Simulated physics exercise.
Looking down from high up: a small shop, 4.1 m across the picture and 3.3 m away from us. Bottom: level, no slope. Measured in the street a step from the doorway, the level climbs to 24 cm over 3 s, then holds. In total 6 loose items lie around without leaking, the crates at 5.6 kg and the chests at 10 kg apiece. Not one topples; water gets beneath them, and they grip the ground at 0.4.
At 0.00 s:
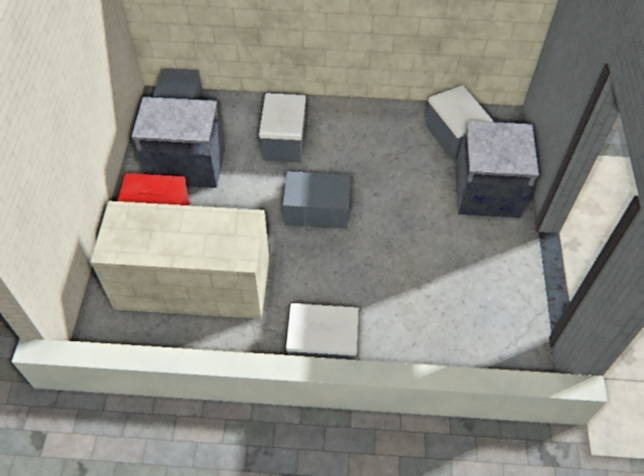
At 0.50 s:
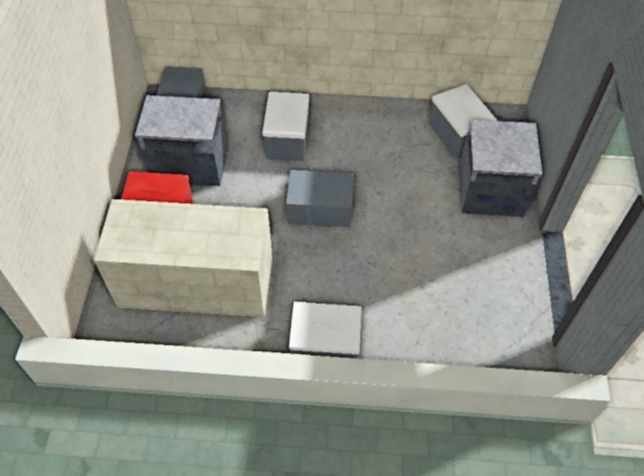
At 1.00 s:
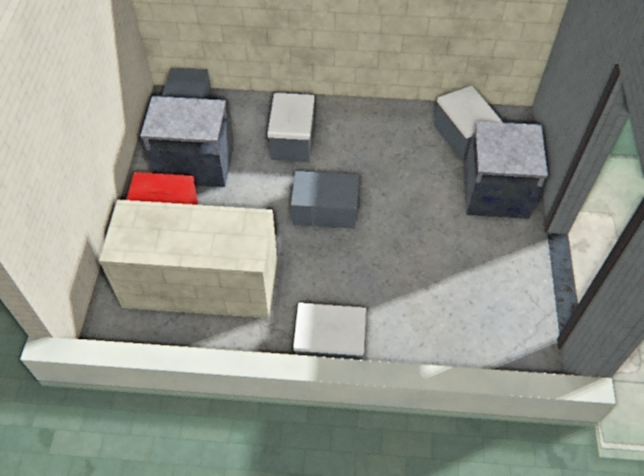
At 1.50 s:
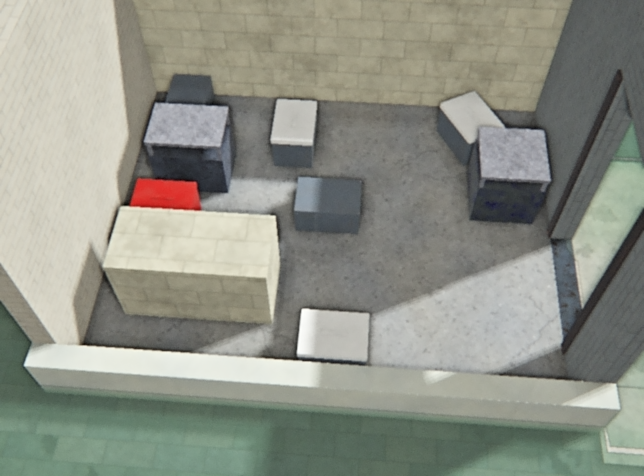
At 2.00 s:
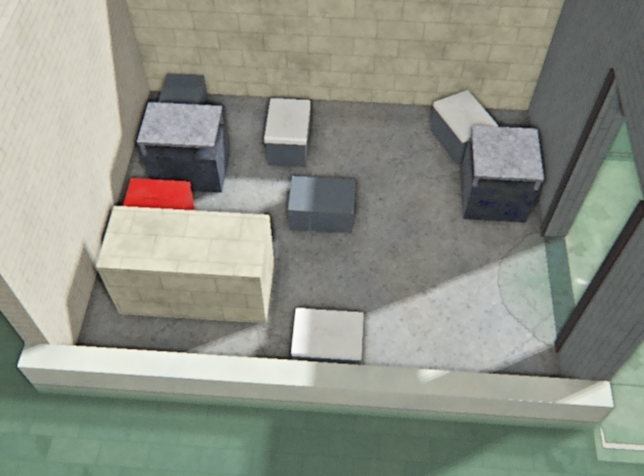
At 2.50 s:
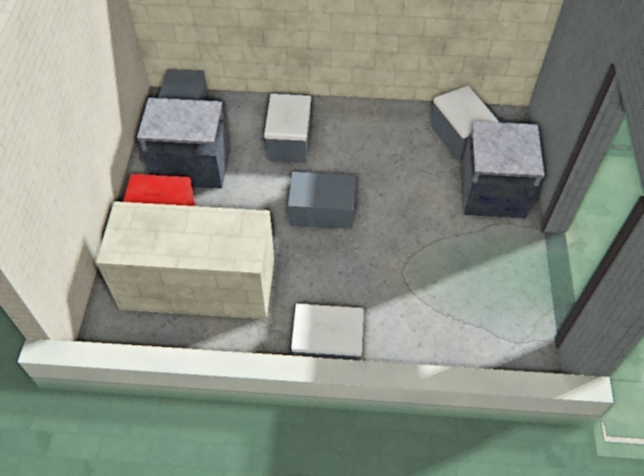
Greenish water covers the paved street outside a small walled shop, seen from high above, then slips through the doorway at right and spreads in a thin, rounded sheet across the grey floor. Inside, a red chest sits behind a long cream block at left, with pale and dark grey boxes around the room. The boxes stay put while the view sways very slightly.
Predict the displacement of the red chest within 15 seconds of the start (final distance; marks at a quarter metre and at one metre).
Red chest: A long trip.
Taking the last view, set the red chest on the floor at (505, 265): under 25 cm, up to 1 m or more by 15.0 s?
It gets carried off.
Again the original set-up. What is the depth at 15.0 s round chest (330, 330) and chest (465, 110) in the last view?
Depths: Near 23 cm, then near 16 cm.
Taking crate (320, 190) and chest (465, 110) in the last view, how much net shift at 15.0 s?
Shifts: 80 cm / 140 cm.
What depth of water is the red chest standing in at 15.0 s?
About 19 cm.
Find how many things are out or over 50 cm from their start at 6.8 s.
Tally at that time: 3.
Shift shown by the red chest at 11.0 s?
About 120 cm by then.
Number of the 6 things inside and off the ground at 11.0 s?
At that point I count 6.
After 3.5 s the red chest is near (156, 193), 0.0 m from its start, aground; 0 afloat.
After 6.8 s the red chest is near (156, 197), 0.1 m from its start, afloat; 5 afloat.
After 11.0 s the red chest is near (249, 122), 1.1 m from its start, afloat; 6 afloat.
After 15.0 s the red chest is near (454, 102), 3.0 m from its start, afloat; 6 afloat.
